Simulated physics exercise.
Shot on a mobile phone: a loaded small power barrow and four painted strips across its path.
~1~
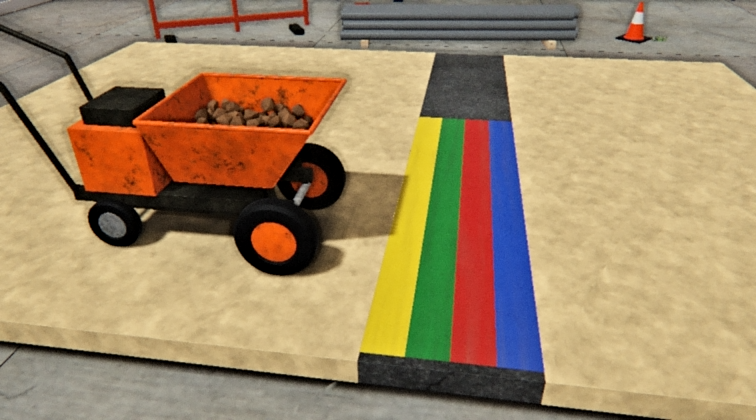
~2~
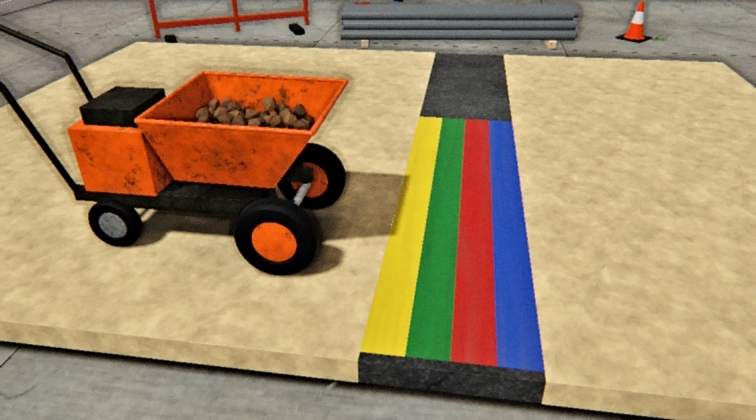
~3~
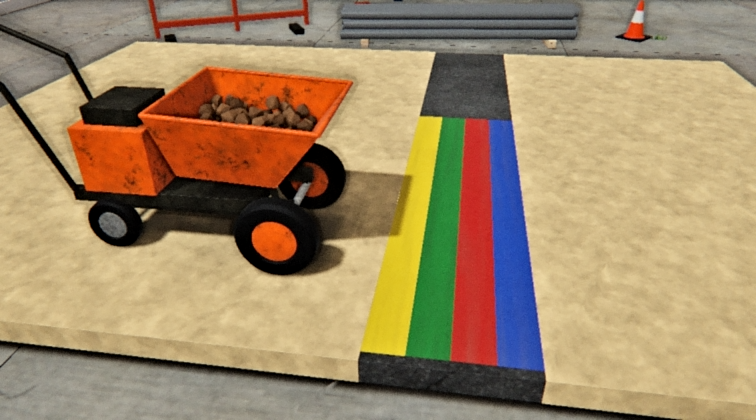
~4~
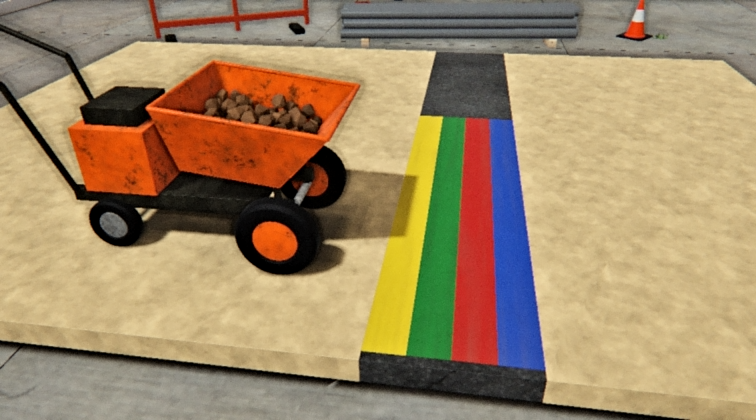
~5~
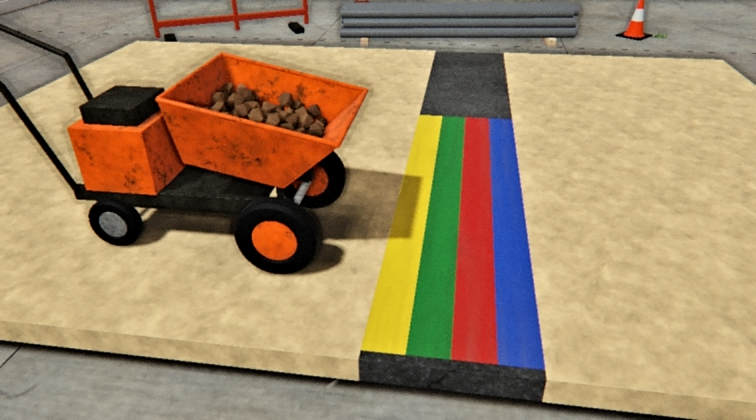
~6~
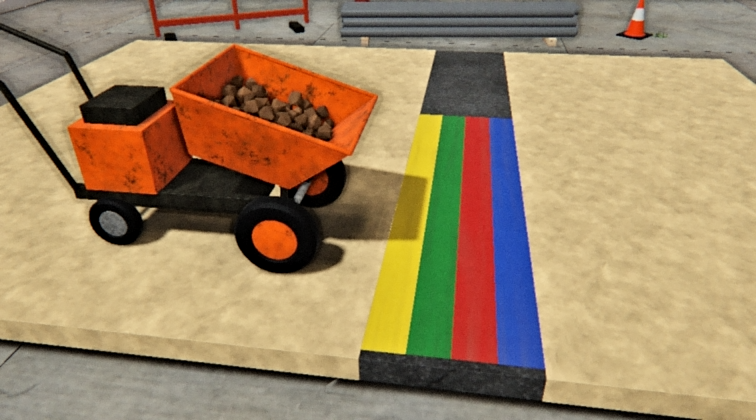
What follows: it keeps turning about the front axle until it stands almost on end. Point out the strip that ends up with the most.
The green one ends up with the most.
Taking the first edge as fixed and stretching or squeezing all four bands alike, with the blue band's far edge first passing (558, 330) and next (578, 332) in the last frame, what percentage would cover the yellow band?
I'd say some 10 % for the first and some 10 % for the second.
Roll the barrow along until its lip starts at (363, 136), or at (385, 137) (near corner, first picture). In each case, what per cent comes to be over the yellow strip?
Roughly 0 percent first, then roughly 0 percent.
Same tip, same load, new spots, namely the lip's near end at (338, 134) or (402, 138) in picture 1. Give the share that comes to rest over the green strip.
In turn 20 and 0 in a hundred.
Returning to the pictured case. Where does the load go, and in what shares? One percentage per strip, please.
Per strip, roughly: Yellow 5, green 30, red 20, blue 10.
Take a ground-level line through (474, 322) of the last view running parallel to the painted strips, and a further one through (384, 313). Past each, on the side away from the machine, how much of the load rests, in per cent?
Respectively 20 and 70 %.
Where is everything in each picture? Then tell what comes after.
The first frame shows lip of the skip (310, 133), level; top of the load (224, 122), clay clods; yellow strip (391, 311); green strip (432, 315); red strip (474, 320); blue strip (517, 324).
The second frame shows lip of the skip (313, 134), level; top of the load (226, 121).
The third frame shows lip of the skip (318, 136), tipped barely; top of the load (229, 119).
The fourth frame shows lip of the skip (327, 140), tipped a little; top of the load (235, 115).
The fifth frame shows lip of the skip (338, 145), tipped a little; top of the load (241, 118).
The sixth frame shows lip of the skip (350, 153), tipped clearly; top of the load (229, 103); yellow strip (392, 309); green strip (433, 313); red strip (475, 317); blue strip (518, 321).
Just after the last frame, skip tipped steeply; every one in the skip.
A moment on, skip tipped right over; the larger part in the skip; just a few over the yellow strip; about a tenth over the green strip; just a few over the red strip.
Further on, skip tipped right over; roughly a quarter in the skip; about a tenth over the yellow strip; roughly a third over the green strip; roughly a quarter over the red strip; about a tenth over the blue strip; just a few off the paint.
When it is over, skip tipped right over; roughly a quarter in the skip; about a tenth over the yellow strip; roughly a third over the green strip; roughly a quarter over the red strip; about a tenth over the blue strip; about a tenth off the paint.
